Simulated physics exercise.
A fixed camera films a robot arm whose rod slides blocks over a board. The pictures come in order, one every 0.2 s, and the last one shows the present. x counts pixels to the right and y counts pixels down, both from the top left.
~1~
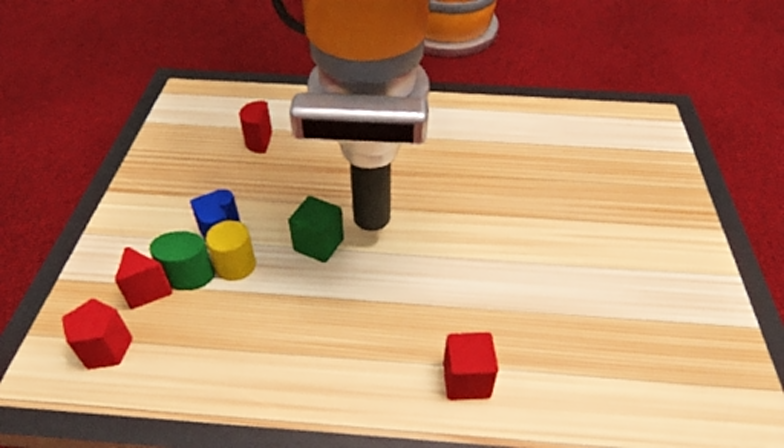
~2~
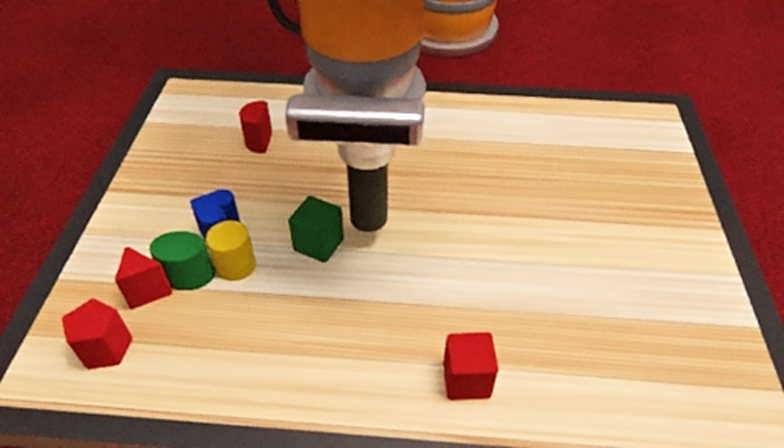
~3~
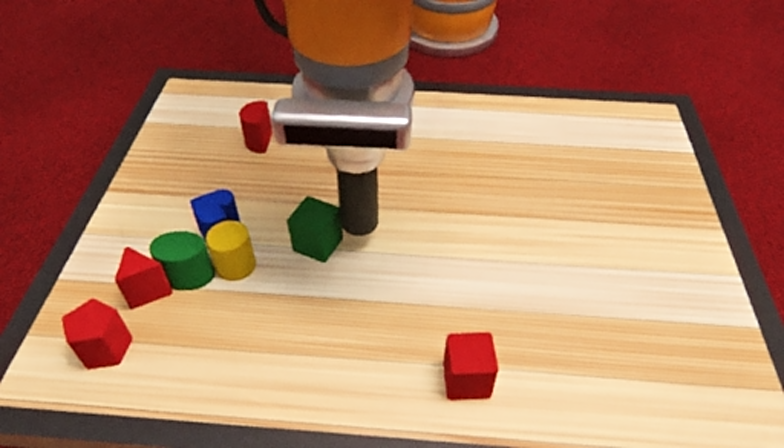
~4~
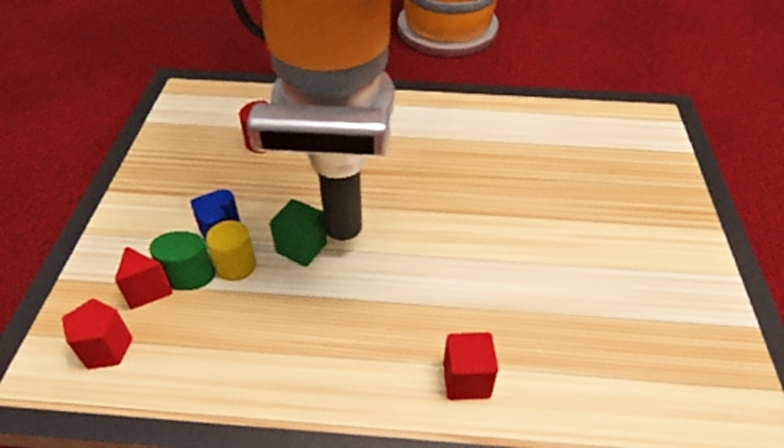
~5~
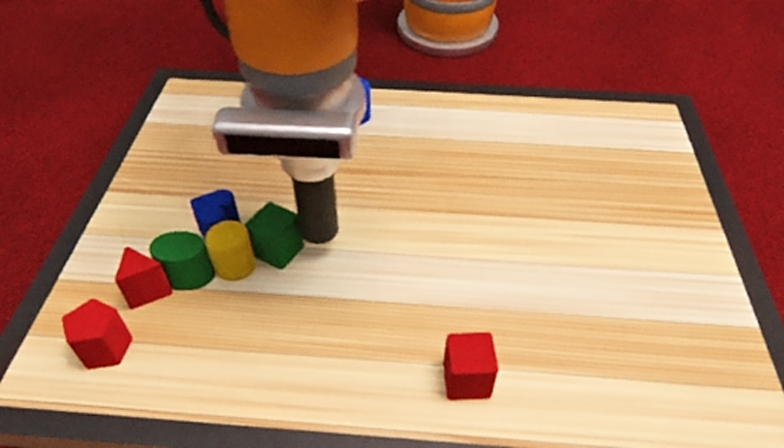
A robot arm with a dark rod moved slightly left over a wooden board of colored blocks, met the green block and pushed it a short way left, up close to the yellow cylinder.
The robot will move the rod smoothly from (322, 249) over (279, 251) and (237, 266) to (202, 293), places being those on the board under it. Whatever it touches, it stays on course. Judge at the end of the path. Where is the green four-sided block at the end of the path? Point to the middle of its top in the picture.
At (216, 210).
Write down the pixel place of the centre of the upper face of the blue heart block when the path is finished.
I'd expect the centre of its top face to be at (184, 197).
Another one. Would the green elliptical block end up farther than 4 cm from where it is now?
Going by the path, yes.
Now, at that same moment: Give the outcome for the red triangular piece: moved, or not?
Answer: Moved.
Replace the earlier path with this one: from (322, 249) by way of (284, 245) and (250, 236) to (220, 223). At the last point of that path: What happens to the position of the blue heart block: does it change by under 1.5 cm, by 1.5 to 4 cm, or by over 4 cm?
The blue heart block ends up quite far away, over 4 cm.
On the path given first. One third of the way, rod (275, 232); green elliptical block (169, 250), turned 20° clockwise; blue heart block (201, 203); yellow cylinder (215, 237); green four-sided block (238, 209).
Two thirds of the way, rod (232, 247); red triangular piece (106, 274), turned 25° clockwise; green elliptical block (143, 262), turned 50° clockwise; blue heart block (184, 197), turned 20° clockwise; yellow cylinder (188, 252); green four-sided block (216, 209), turned 35° clockwise.
At the end, rod (196, 275); red triangular piece (66, 281), turned 50° clockwise; green elliptical block (104, 277), turned 80° clockwise; blue heart block (184, 197), turned 20° clockwise; yellow cylinder (147, 279); green four-sided block (216, 210), turned 35° clockwise.
